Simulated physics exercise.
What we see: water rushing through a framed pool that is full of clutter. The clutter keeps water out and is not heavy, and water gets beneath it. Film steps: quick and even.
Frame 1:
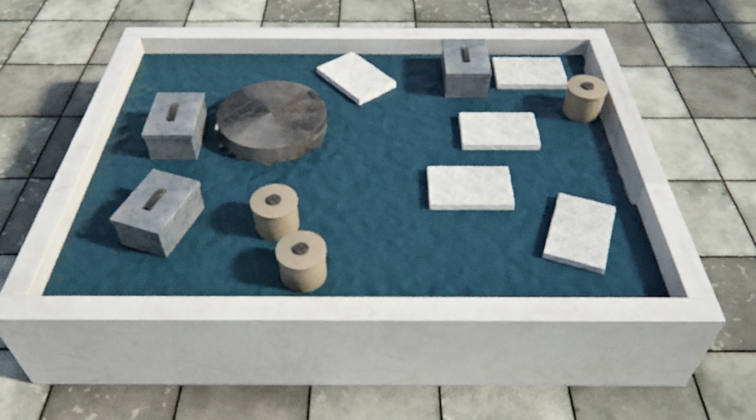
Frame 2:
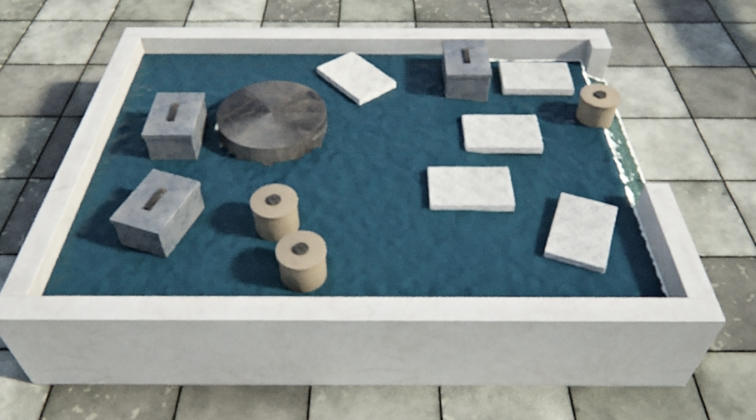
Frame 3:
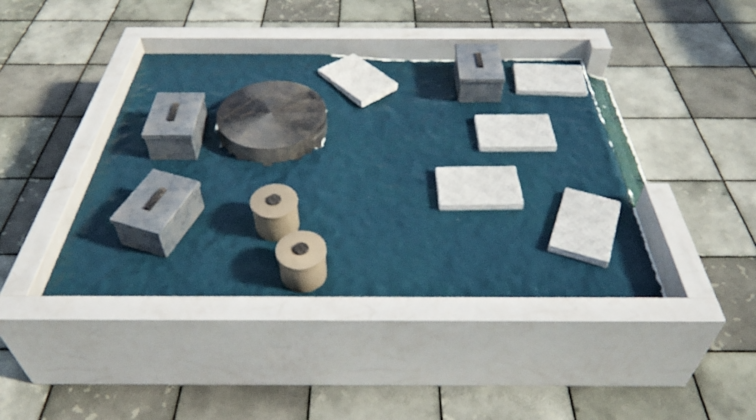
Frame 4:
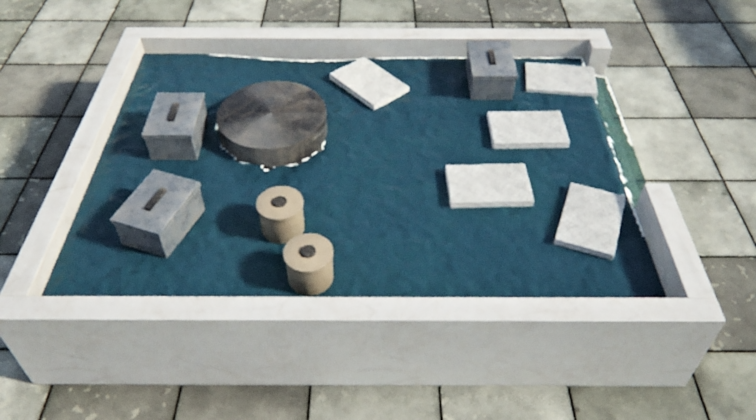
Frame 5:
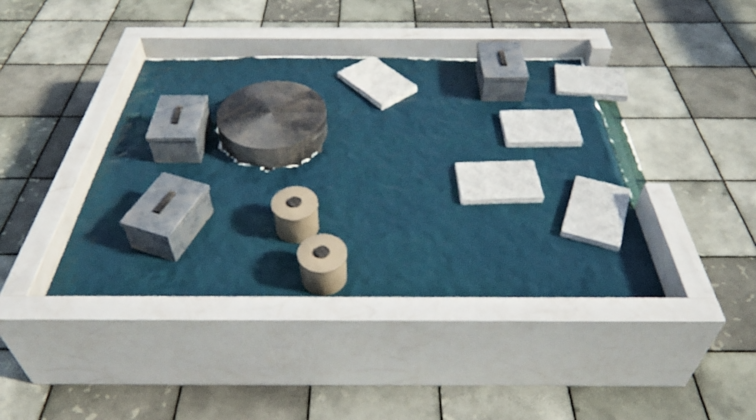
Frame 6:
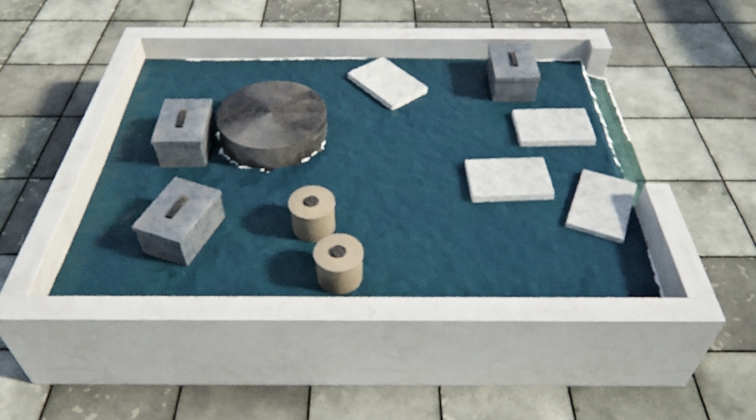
Water poured out through a gap in the right side of a pale-walled pool, carrying a tan cylinder out first and then a white slab, while the other blocks, slabs and cylinders drifted slowly rightward.
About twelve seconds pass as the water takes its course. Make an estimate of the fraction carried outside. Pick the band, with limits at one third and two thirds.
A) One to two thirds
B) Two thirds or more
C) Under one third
One to two thirds.
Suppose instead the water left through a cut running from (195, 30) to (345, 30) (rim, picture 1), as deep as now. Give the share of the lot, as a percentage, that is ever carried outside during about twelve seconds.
It comes to some 20 per cent of the lot.
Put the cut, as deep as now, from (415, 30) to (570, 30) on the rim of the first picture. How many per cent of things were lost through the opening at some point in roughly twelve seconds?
30 per cent or so.
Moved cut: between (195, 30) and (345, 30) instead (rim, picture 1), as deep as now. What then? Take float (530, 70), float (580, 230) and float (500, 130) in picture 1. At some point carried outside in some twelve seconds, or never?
Sequentially: Remains, remains, remains.
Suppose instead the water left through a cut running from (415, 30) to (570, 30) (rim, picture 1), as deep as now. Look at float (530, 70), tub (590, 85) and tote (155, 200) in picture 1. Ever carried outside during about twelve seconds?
Outcome by item: Exited / exited / retained.
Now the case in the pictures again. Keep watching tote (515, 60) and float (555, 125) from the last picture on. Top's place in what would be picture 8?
My guess is around (542, 62) and around (579, 123).
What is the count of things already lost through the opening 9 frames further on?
Tally: 4.
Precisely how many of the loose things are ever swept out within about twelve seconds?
I count 4.
A moment on, 2 of 11 are out; 9 afloat.
Next, 4 of 11 are out; 7 afloat.
Later, 4 of 11 are out; 7 afloat.
In the end, 4 of 11 are out; 7 afloat.
